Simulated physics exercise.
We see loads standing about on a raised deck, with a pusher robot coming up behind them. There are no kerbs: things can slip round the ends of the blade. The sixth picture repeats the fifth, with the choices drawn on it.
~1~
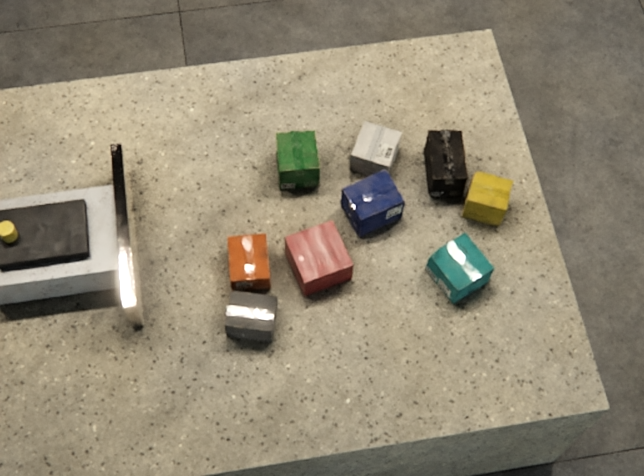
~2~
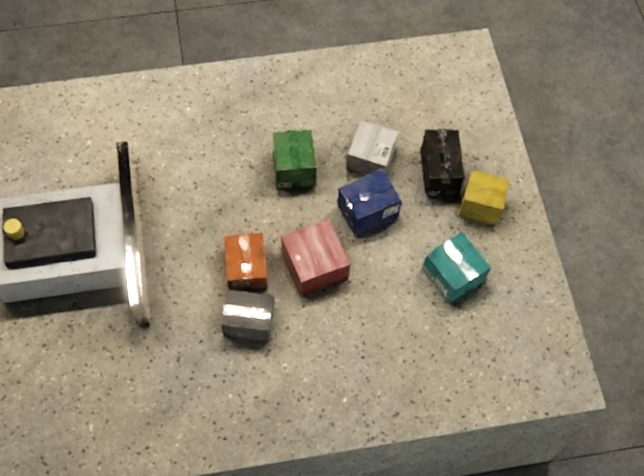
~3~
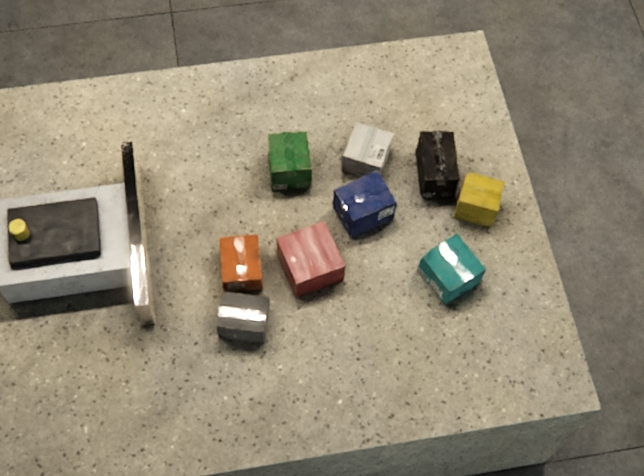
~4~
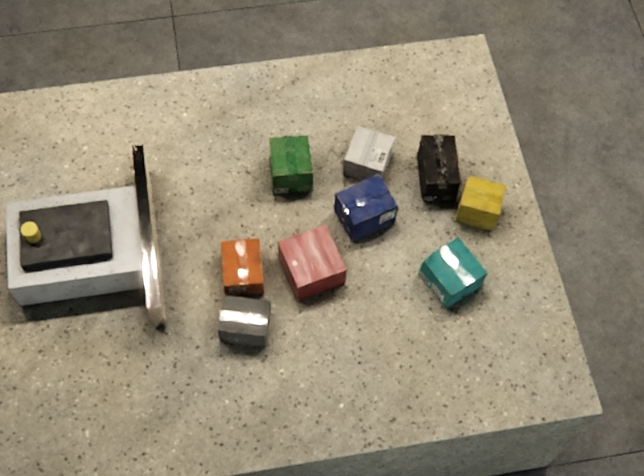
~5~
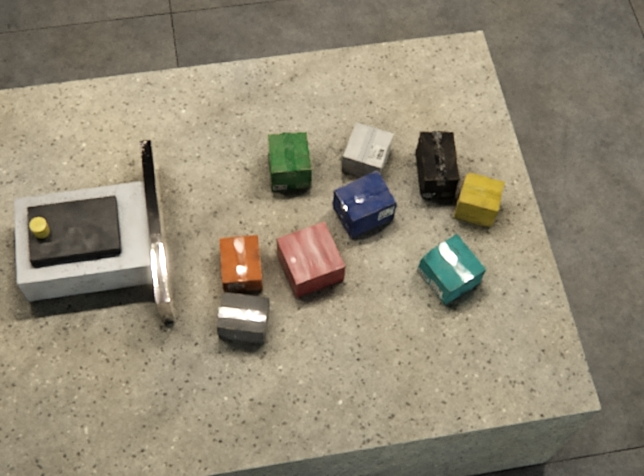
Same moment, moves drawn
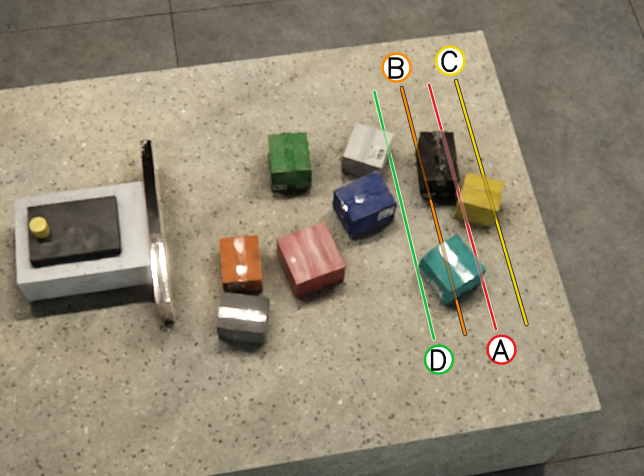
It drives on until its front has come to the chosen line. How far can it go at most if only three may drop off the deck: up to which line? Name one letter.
It should halt at A.
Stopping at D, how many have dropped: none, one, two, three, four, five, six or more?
In all, none.
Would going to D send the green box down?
No.
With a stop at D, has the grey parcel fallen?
No.
On the marked copy, A at (460, 199); B at (431, 203); C at (489, 195); D at (402, 207).
Following A. Soon after the start, robot (196, 212); grey parcel (276, 327); blue box (371, 203).
Later, robot (308, 196); turquoise parcel (508, 264); yellow box (485, 202).
In the end, robot (395, 184); turquoise parcel over the edge; black box (525, 164); one fallen.
As for the rest, B is within the limit but short; C drops five; D is within the limit but short.
